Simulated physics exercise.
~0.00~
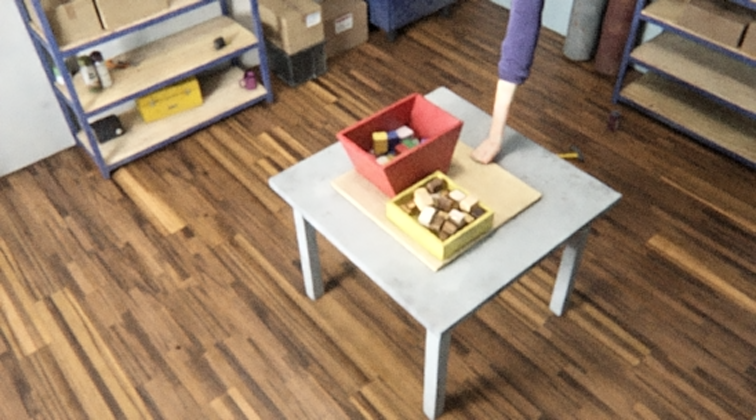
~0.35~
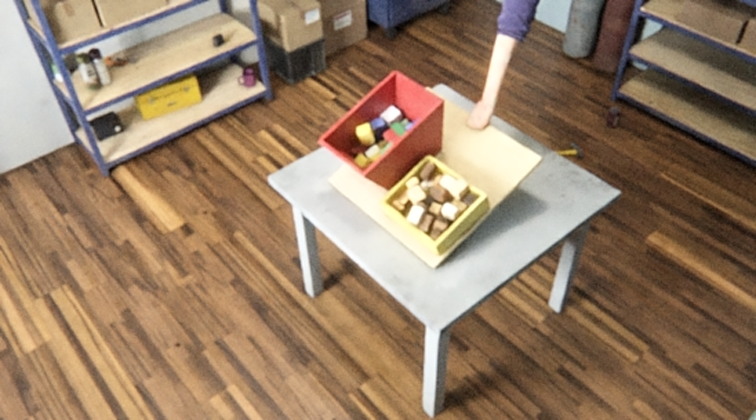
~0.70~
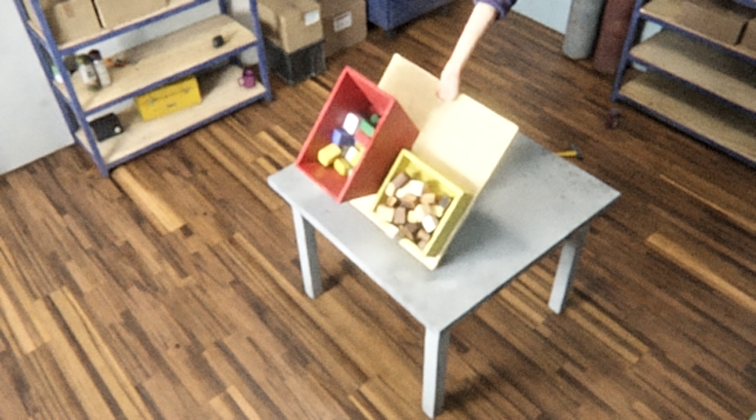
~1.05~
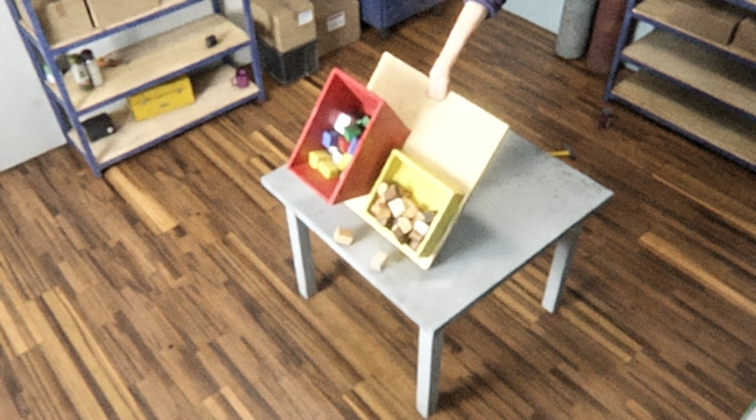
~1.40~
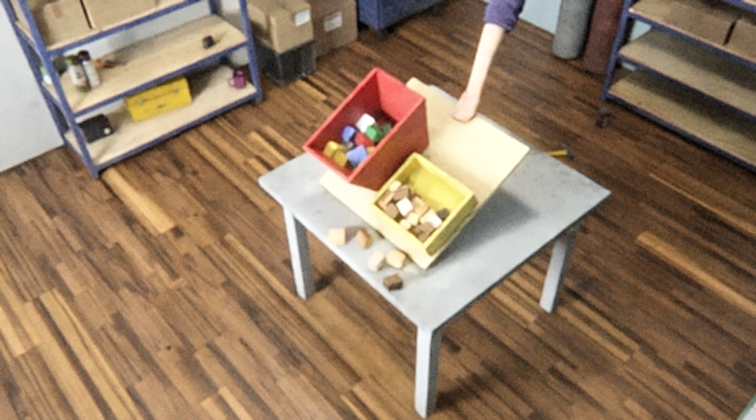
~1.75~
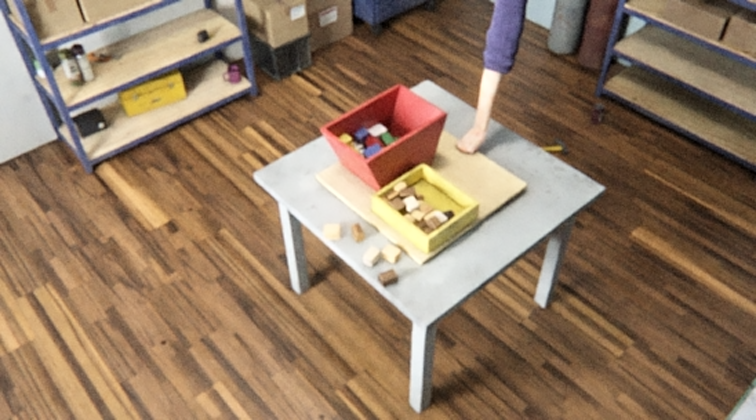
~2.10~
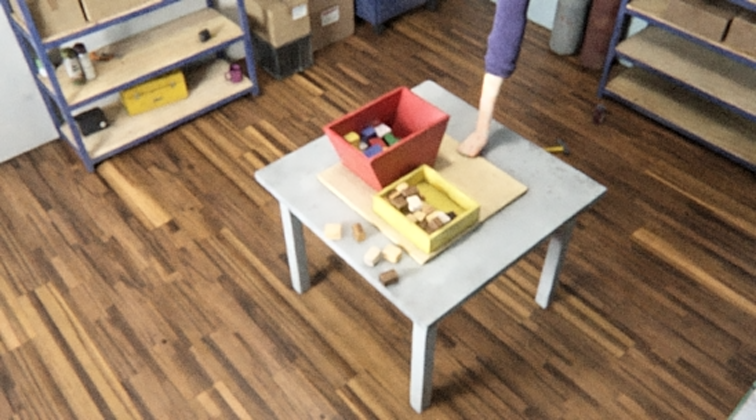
In a storage room with a dark wood floor and metal shelving, a slightly swaying view looks down on a pale grey table. A light board lies on it, carrying a red container of colourful toy bricks behind a shallower yellow container of wooden blocks. A purple-sleeved arm reaches in and lifts the board's right side, tipping it steeply to the left. The contents slide toward the low side, and some wooden blocks tumble out of the yellow container. The hand lowers the board flat again. Five blocks rest on the table, while the toy bricks remain in the red container.
